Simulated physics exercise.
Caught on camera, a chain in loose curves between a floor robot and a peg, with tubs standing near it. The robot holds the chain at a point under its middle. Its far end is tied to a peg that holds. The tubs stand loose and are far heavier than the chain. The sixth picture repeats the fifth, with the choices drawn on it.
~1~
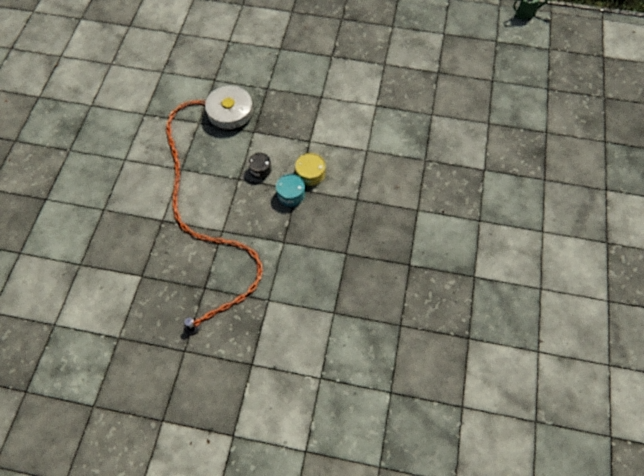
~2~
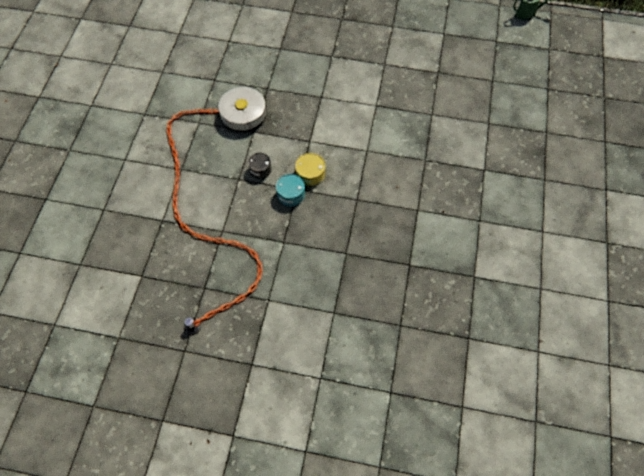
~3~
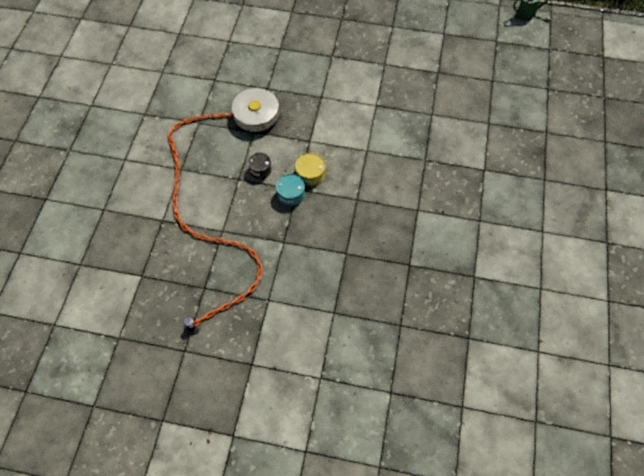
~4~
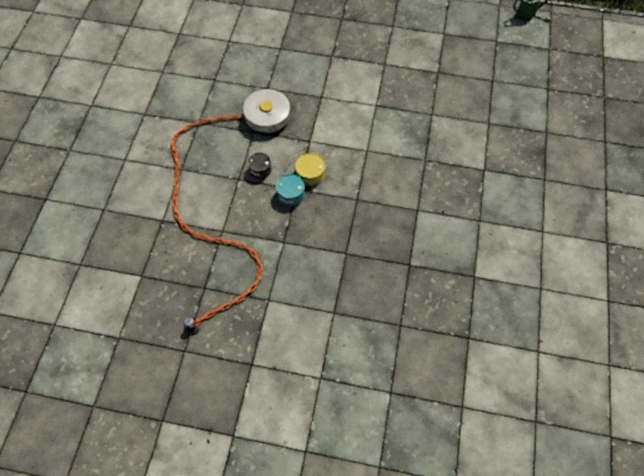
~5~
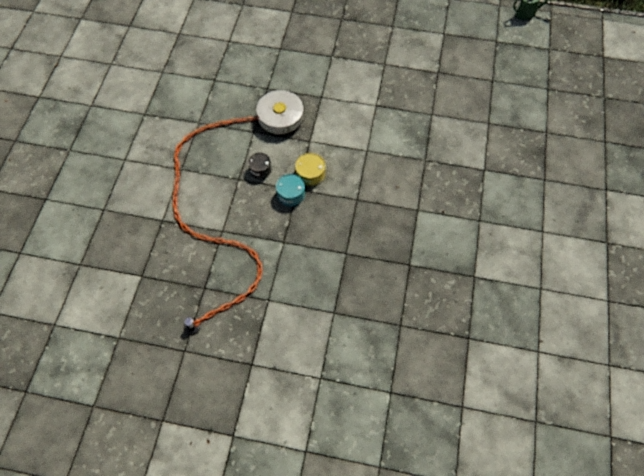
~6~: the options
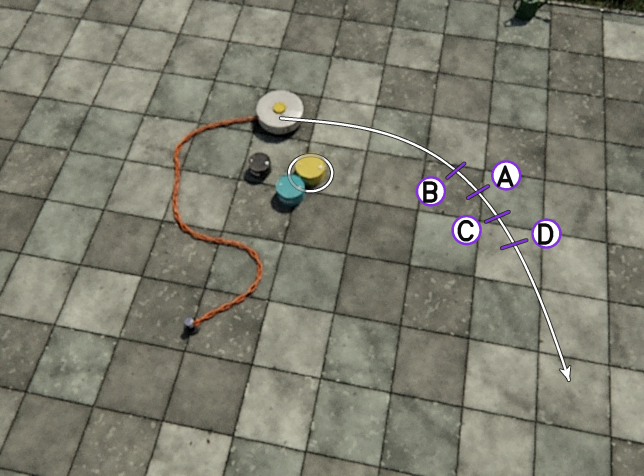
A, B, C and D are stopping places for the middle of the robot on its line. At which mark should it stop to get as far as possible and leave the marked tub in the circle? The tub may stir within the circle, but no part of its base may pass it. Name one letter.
No farther than A.
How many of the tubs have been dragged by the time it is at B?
The count is none.
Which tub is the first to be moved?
The black tub.
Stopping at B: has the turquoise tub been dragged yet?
By then, no.
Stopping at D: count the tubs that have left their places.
By then, three.
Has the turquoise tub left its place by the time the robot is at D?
Yes.
On the copy, A at (478, 192); B at (456, 171); C at (497, 217); D at (514, 244); the ring at (311, 173); the route from (281, 118) via (470, 184) to (569, 380).
On A. First, robot (356, 121); yellow tub (310, 169).
Then, robot (429, 146); yellow tub (310, 169).
Finally, robot (480, 187); yellow tub (311, 170); black tub (274, 179); the yellow tub is still in its ring.
By contrast, B is safe but short; C drags the ringed tub to (315, 182); D drags the ringed tub to (322, 195).
